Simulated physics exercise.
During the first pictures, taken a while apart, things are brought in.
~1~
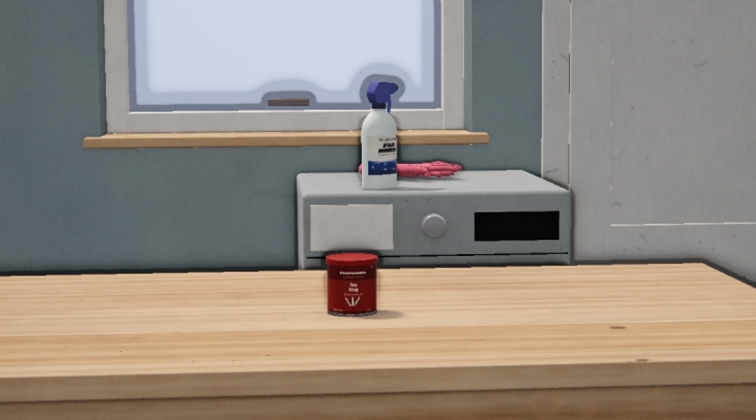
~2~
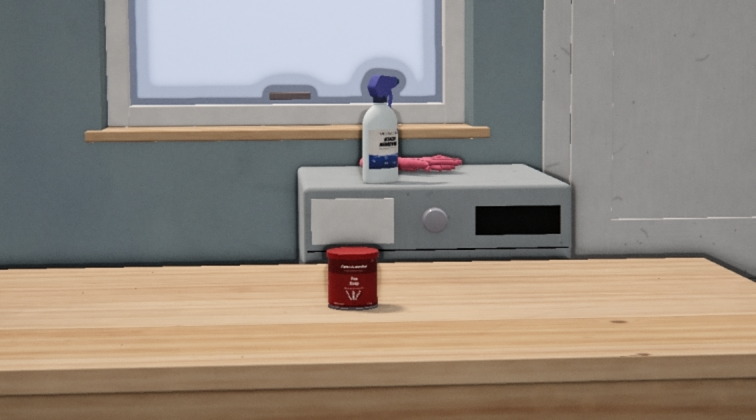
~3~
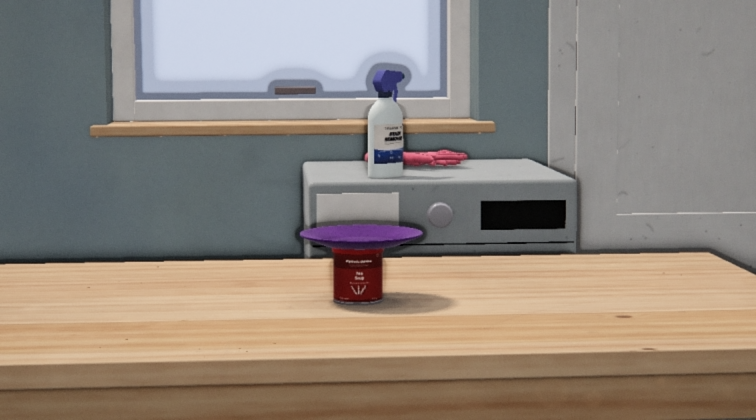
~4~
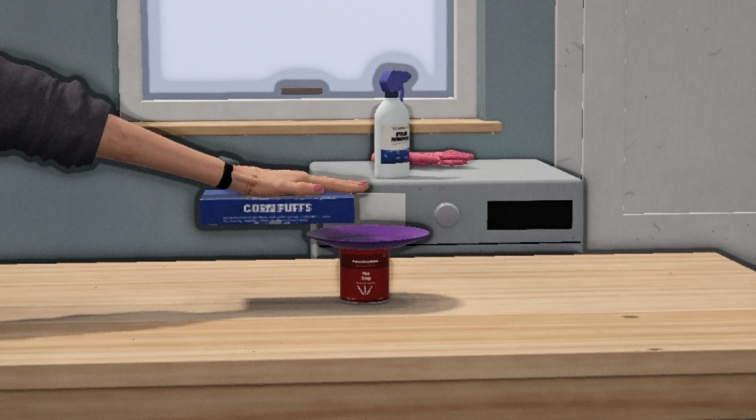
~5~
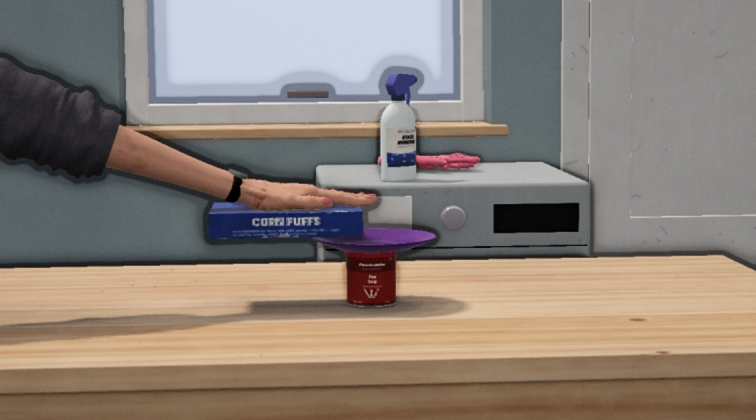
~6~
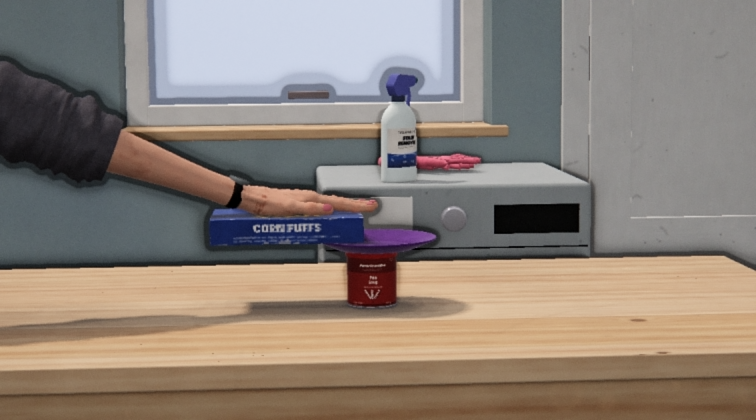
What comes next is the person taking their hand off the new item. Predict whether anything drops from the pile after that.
Something drops.
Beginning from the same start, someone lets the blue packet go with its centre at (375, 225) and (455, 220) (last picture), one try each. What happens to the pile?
The pile remains standing the first time and collapses the second time.
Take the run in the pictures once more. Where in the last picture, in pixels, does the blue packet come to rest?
Roughly pixel (254, 259) in the last picture.
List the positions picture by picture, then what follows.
In the first frame, the last thing is not in view yet.
In the second frame, the last thing is not in view yet.
In the third frame, the last thing is not in view yet; purple plate (361, 239).
The fourth frame shows coming down; blue packet (278, 206); purple plate (368, 239).
The fifth frame shows coming down; blue packet (286, 219); purple plate (374, 242).
The sixth frame shows in place under the hand; blue packet (287, 225); purple plate (375, 243).
Then, 0.30 s later than the last frame, blue packet now fallen.
Then, 0.50 s later than the last frame, things are still on the move.
Then, 0.80 s later than the last frame, as before.
Then, 2.20 s later than the last frame, nothing new.
When it is over, fallen, blue packet; the other 2 as before. End places, in pixels of the last picture, blue packet near (254, 259). The pile gives way.
